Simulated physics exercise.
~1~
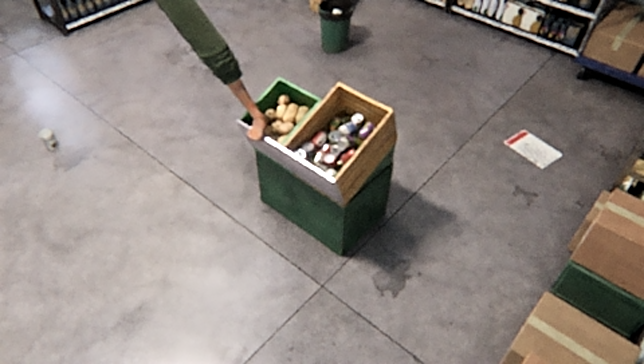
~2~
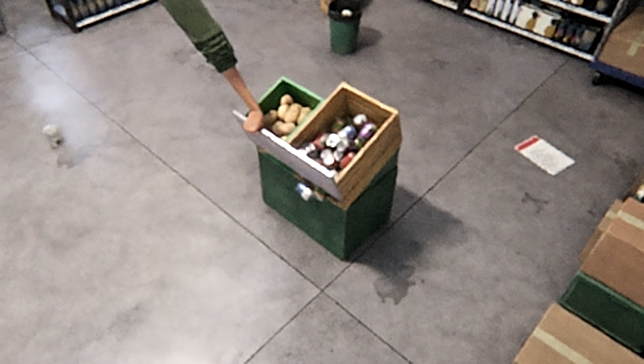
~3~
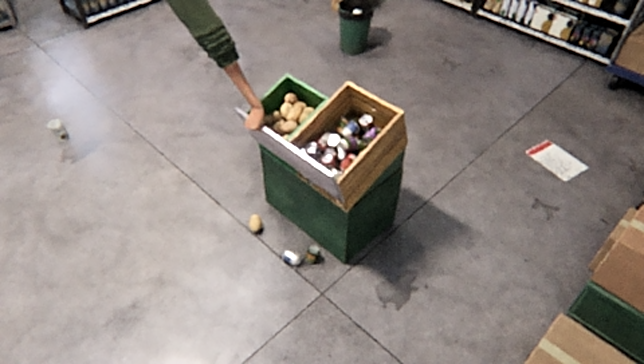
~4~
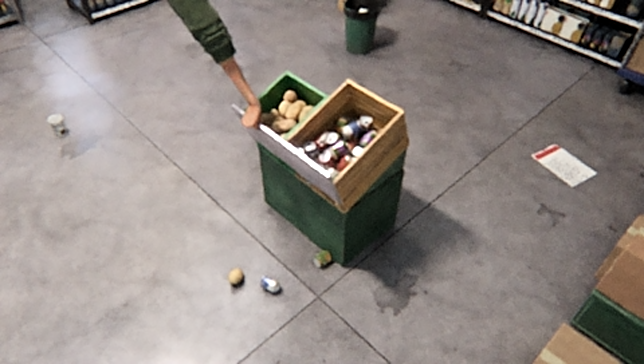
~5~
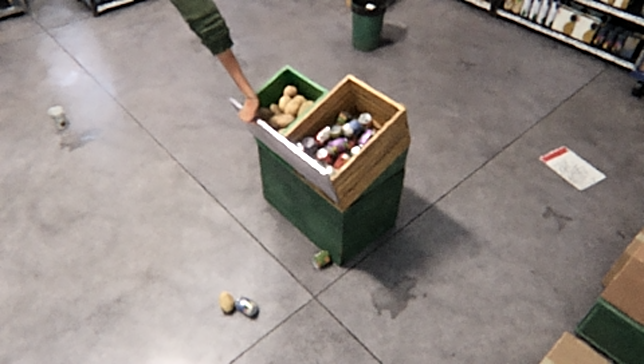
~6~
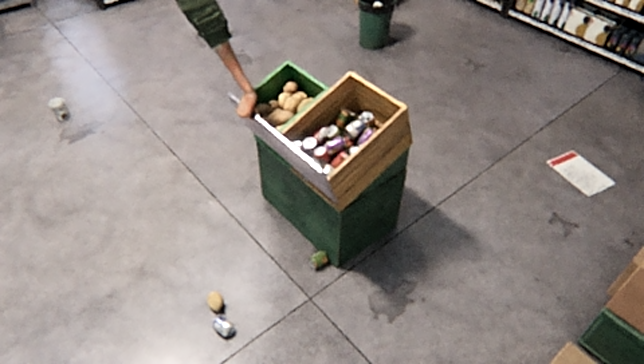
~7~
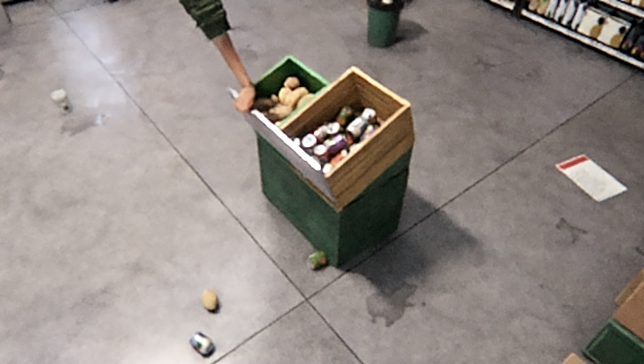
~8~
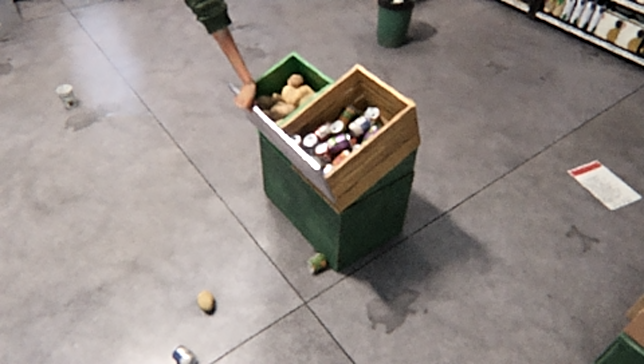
A sleeved arm reaches in from the top and holds the pale gate across the front of two open chutes, one green with potato-like items and one wooden with mini cans, set on a green box on a grey floor. As the gate shifts slightly upward, a few pieces slip out beneath it. Two cans and one brownish, rounded piece drop to the floor. One can comes to rest beside the box, while the other rolls away toward the lower left, past the rounded piece. At the end it is still moving near the bottom edge, and most of the load remains in the chutes.
